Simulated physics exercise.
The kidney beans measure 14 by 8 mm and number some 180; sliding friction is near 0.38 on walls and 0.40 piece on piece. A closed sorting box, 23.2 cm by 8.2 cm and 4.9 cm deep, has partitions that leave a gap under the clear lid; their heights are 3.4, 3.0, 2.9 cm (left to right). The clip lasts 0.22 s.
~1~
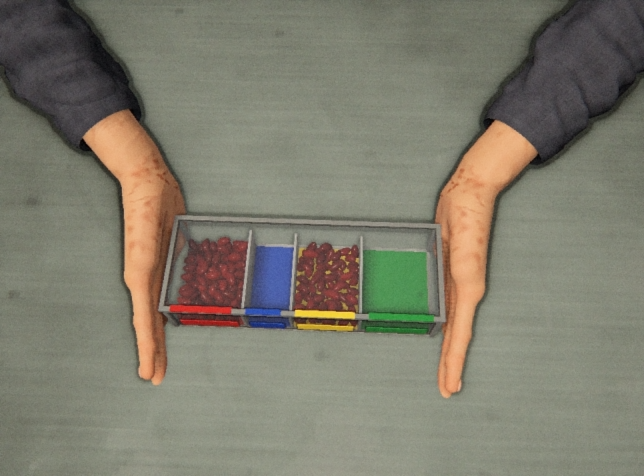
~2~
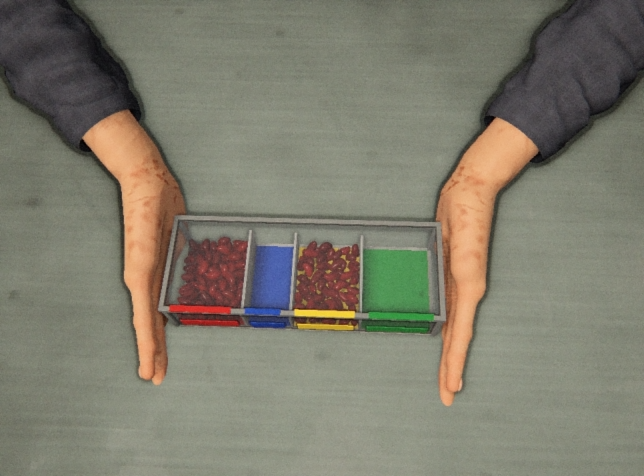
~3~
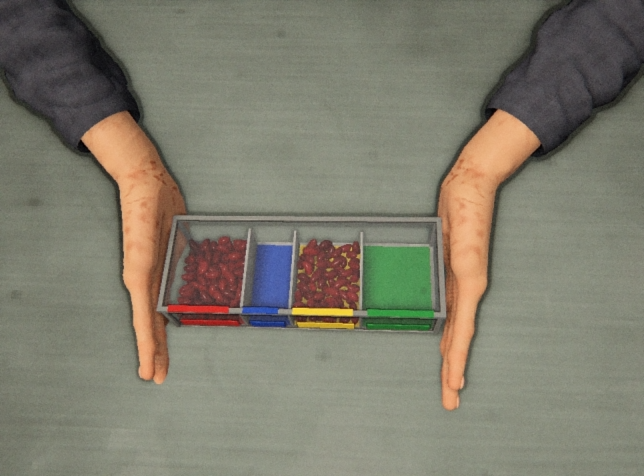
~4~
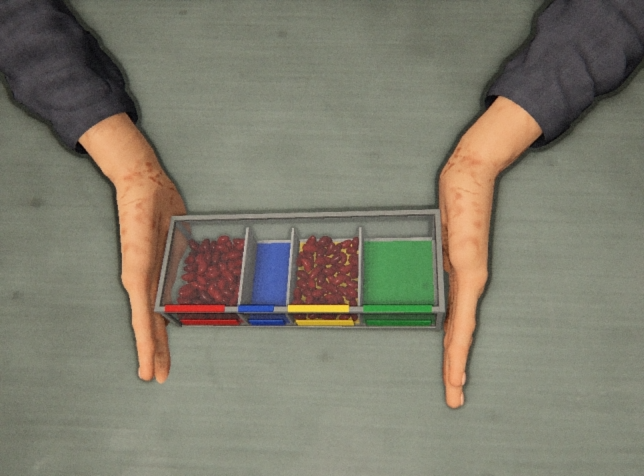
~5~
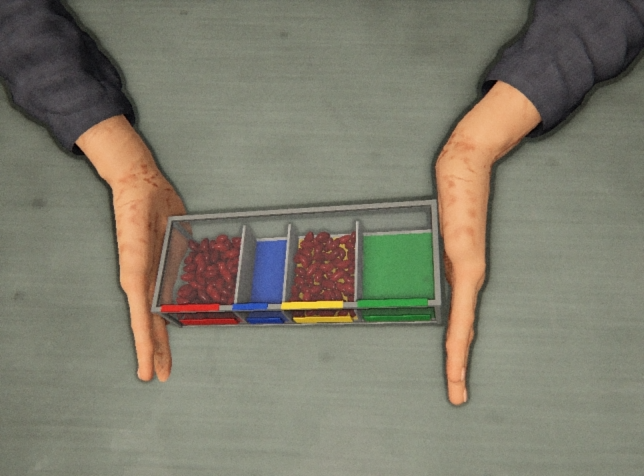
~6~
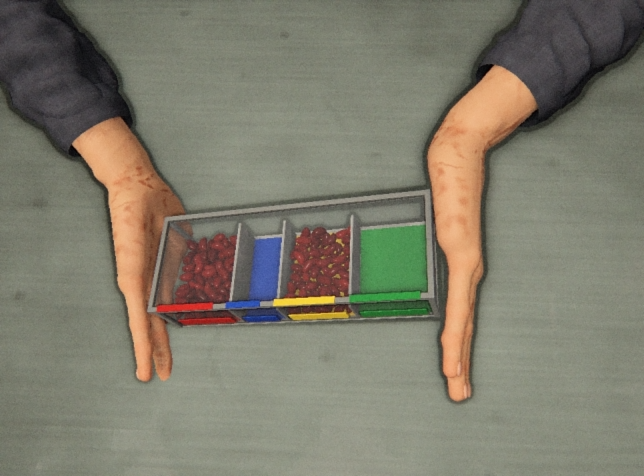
A clear-lidded sorting box, held between two hands in dark sleeves, tilts gradually, its right end rising while its left end stays lower. Seen from above against a plain grey-green surface, its four compartments are marked red, blue, yellow and green from left to right, with dark red beans in the red and yellow ones. The right hand shifts slightly with the box, the left barely moves, and the view stays still.
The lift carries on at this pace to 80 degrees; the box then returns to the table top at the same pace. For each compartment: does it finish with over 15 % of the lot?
Red: Yes, blue: No, green: No, yellow: Yes.
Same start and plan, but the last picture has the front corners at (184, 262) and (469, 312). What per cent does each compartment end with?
Red 45, blue 5, green 20, yellow 30.
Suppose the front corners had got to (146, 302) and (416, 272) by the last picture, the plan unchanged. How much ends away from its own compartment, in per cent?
It would be near 20 per cent.
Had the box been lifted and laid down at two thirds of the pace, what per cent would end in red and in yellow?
Red 65, yellow 30.
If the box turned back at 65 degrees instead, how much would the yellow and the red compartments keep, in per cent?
In that case yellow 40; red 60.
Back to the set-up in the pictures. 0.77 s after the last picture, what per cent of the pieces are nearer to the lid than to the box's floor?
Roughly 30 per cent.
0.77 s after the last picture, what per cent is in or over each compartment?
Red 60; blue 5; green 0; yellow 40.
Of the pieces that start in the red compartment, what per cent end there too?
Some 100 per cent.
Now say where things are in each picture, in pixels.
In the first frame, box tilt 0 degrees, front corners at (164, 307) and (440, 318); red 55 %, yellow 45 %.
In the second frame, box tilt 1 degrees, front corners at (164, 307) and (440, 317).
In the third frame, box tilt 3 degrees, front corners at (163, 307) and (441, 313), lowest corner left front.
In the fourth frame, box tilt 7 degrees, front corners at (160, 308) and (439, 308), lowest corner left front.
In the fifth frame, box tilt 11 degrees, front corners at (157, 308) and (436, 301), lowest corner left front.
In the sixth frame, box tilt 16 degrees, front corners at (153, 308) and (429, 294), lowest corner left front; red 55 %, yellow 45 %.
Then, 0.77 s after the last picture, tilt 80 degrees; red 60 %, blue 5 %, yellow 40 %.
Then, 1.28 s after the last picture, tilt 35 degrees; red 65 %, blue 5 %, yellow 25 %.
Then, 1.86 s after the last picture, tilt 0 degrees; red 65 %, blue 5 %, yellow 25 %.
In the end, red 65 %, blue 5 %, green 0 %, yellow 25 %.
